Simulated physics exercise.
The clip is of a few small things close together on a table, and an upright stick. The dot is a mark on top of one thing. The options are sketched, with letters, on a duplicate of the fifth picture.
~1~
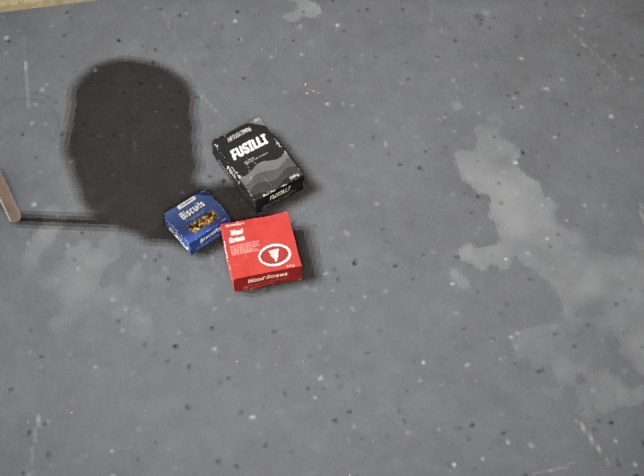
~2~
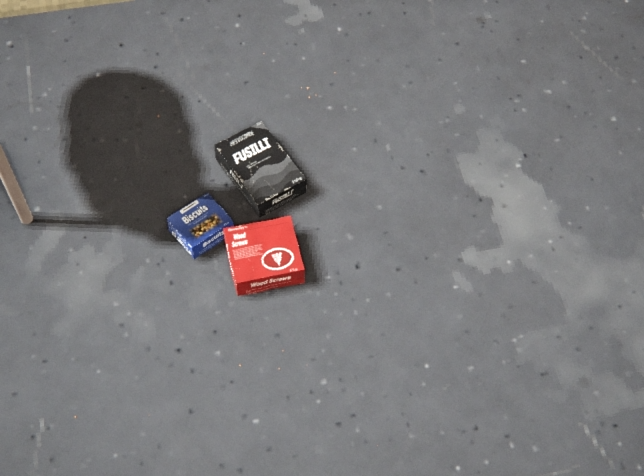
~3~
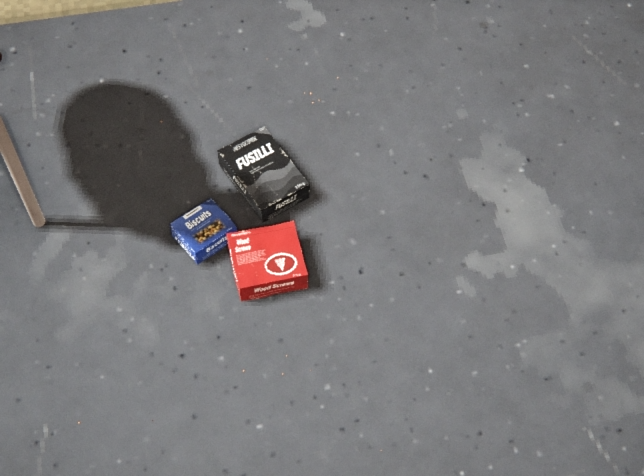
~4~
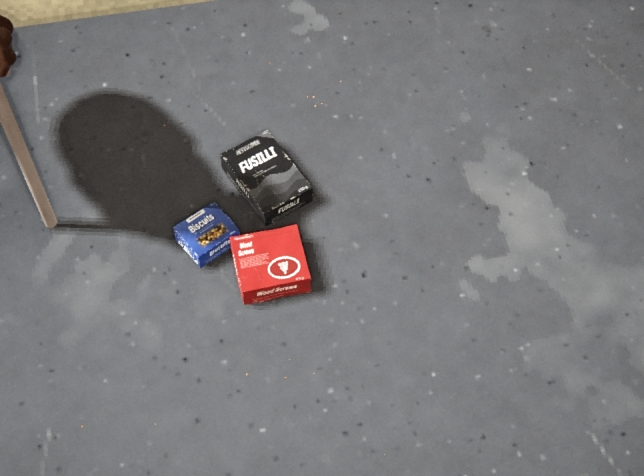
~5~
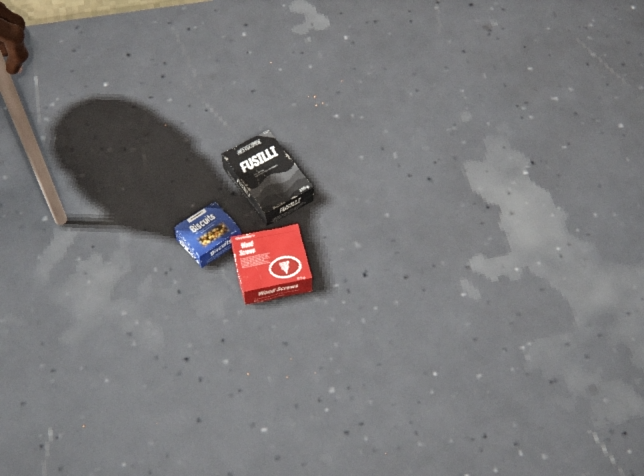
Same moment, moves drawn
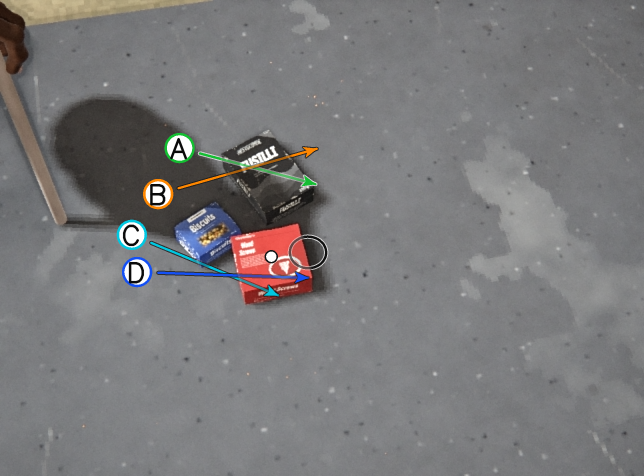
Three small boxes, a black one marked Fusilli, a blue one at its lower left and a red one below, sit close together on a speckled grey tabletop seen from above at an angle. Beside a dark rounded shadow, an upright stick comes further into view at the left edge, its dark top appearing last. The whole view shifts slightly, as if the camera moves, while the boxes keep their arrangement.
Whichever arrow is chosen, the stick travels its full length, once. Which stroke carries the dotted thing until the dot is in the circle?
Take C.
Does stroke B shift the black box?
On that stroke, yes.
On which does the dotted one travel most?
That is D.
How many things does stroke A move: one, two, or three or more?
In all, two.
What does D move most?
It is the red box.
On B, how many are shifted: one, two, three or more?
In all, one.
On the marked copy, A from (200, 153) to (315, 184); B from (178, 188) to (317, 149); C from (151, 243) to (278, 295); D from (158, 273) to (308, 278); the ring at (308, 252); the white dot at (272, 257).
With C. Early on, foot of the stick (197, 262); red box (272, 264); blue packet (215, 233).
Further on, foot of the stick (244, 282); red box (283, 265); blue packet (216, 231).
At the end, foot of the stick (278, 296); red box (307, 263); blue packet (216, 231); the dot on the red box is in the ring.
As for the rest, A leaves the dotted thing at (279, 277); B leaves the dotted thing at (272, 264); D leaves the dotted thing at (346, 256).
